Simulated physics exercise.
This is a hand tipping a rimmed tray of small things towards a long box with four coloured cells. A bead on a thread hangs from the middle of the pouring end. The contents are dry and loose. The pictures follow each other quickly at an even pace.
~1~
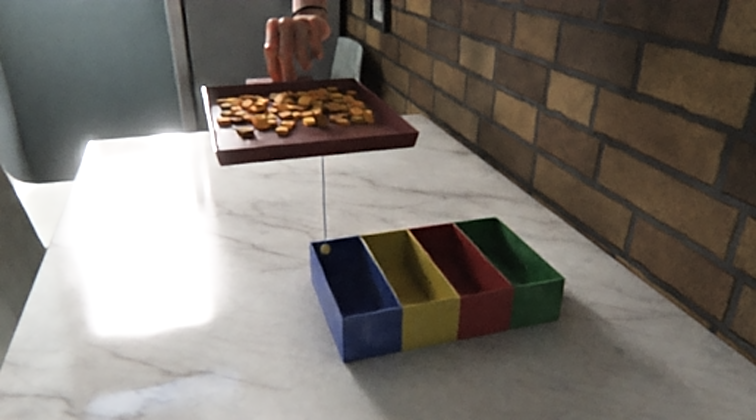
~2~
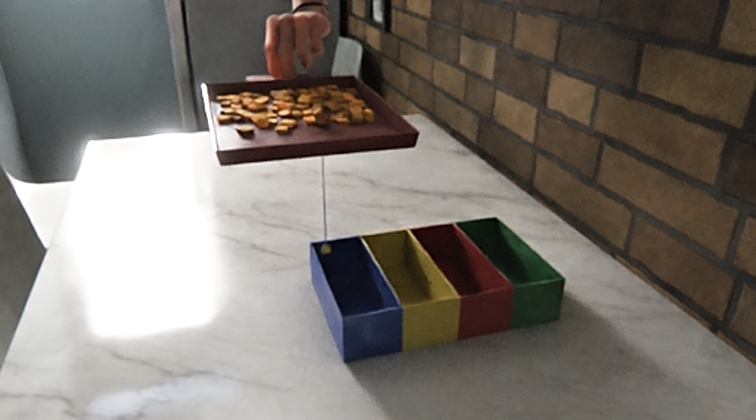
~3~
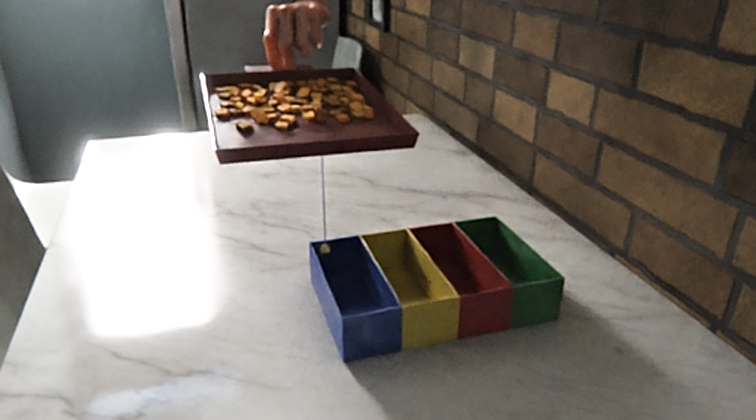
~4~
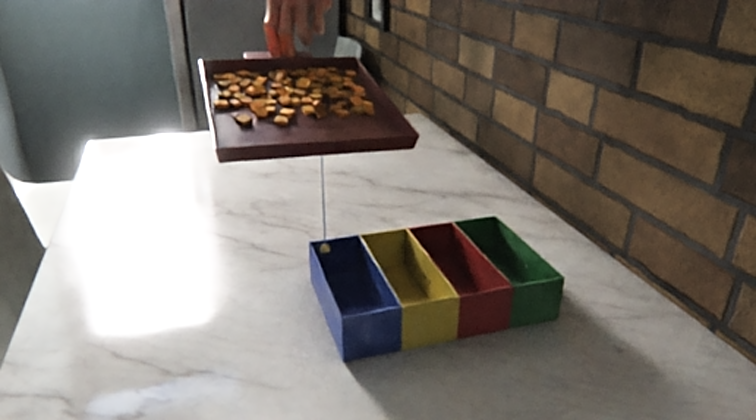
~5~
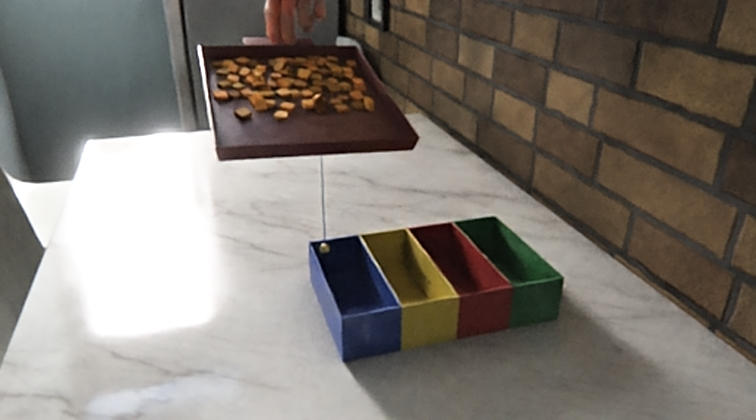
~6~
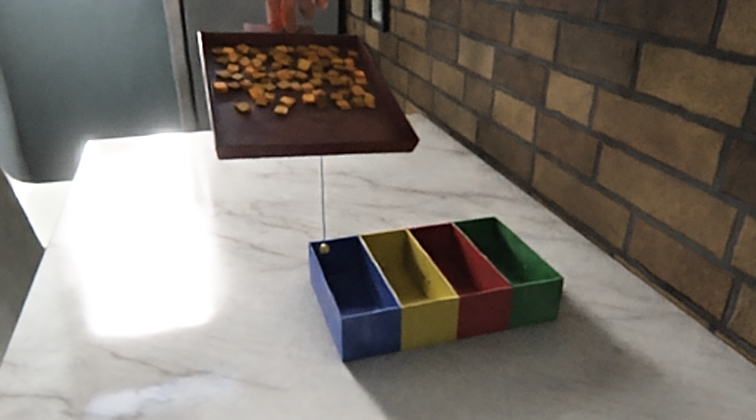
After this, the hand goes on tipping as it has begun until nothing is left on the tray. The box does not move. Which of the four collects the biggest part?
The yellow one ends fullest.
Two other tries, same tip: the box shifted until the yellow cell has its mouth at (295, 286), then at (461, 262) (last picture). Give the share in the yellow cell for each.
Near 10 % and 0 %.
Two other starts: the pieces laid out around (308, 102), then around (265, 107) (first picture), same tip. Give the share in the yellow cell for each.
The first gives 60 %, the second 40 %.
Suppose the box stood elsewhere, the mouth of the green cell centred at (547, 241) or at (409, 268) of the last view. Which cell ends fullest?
One: The cell in blue. Two: That green cell.
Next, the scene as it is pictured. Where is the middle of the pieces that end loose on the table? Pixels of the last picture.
Around (299, 344).
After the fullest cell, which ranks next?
It is the blue one.
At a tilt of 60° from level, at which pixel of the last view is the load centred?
At about (361, 133).
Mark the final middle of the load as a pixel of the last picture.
Roughly at (394, 308).
Soon, tray tipped steeply; nearly all on the tray; a stray few falling or outside the box.
A while on, tray tipped right over; most on the tray; a small part in the yellow cell; a stray few in the blue cell; a stray few in the red cell; a stray few falling or outside the box.
Towards the end, tray tipped past a quarter turn; about half in the yellow cell; about a third in the blue cell; a small part in the red cell; a small part falling or outside the box.
Finally, tray tipped past a quarter turn; about half in the yellow cell; about a third in the blue cell; a small part in the red cell; none in the green cell; a small part outside the box.
